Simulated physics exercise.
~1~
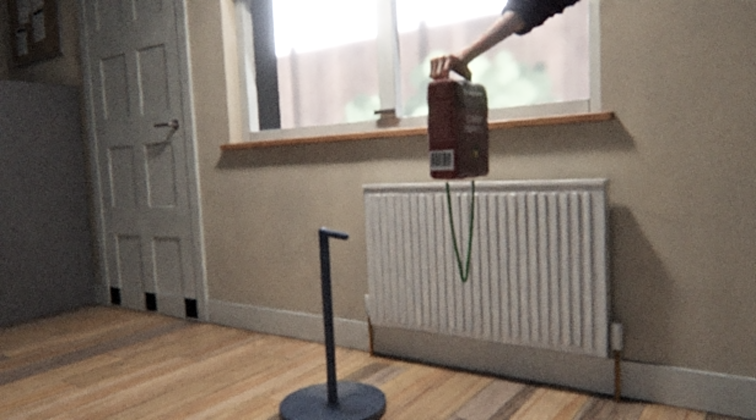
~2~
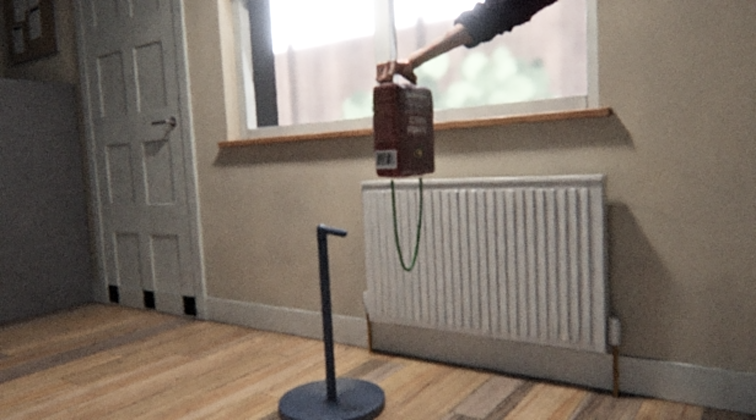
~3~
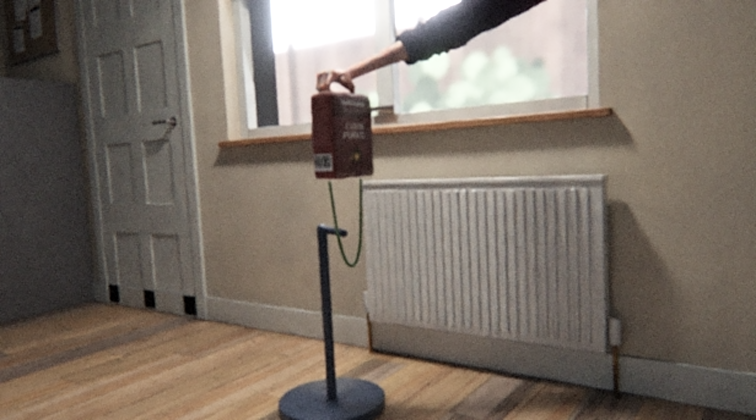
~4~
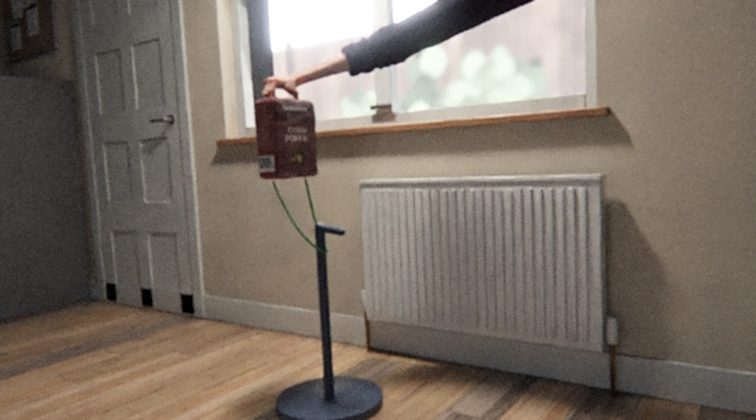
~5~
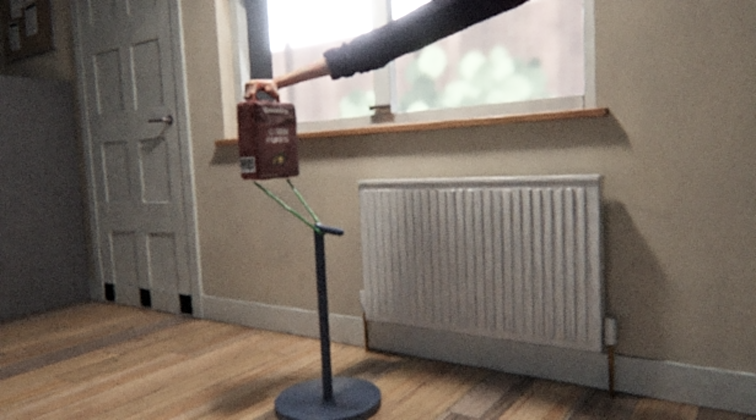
A red bag with a green loop hanging beneath it is carried left by a hand, past a radiator and over a dark post, until the loop catches on the post's hook and pulls tight, with the bag held just beyond it.
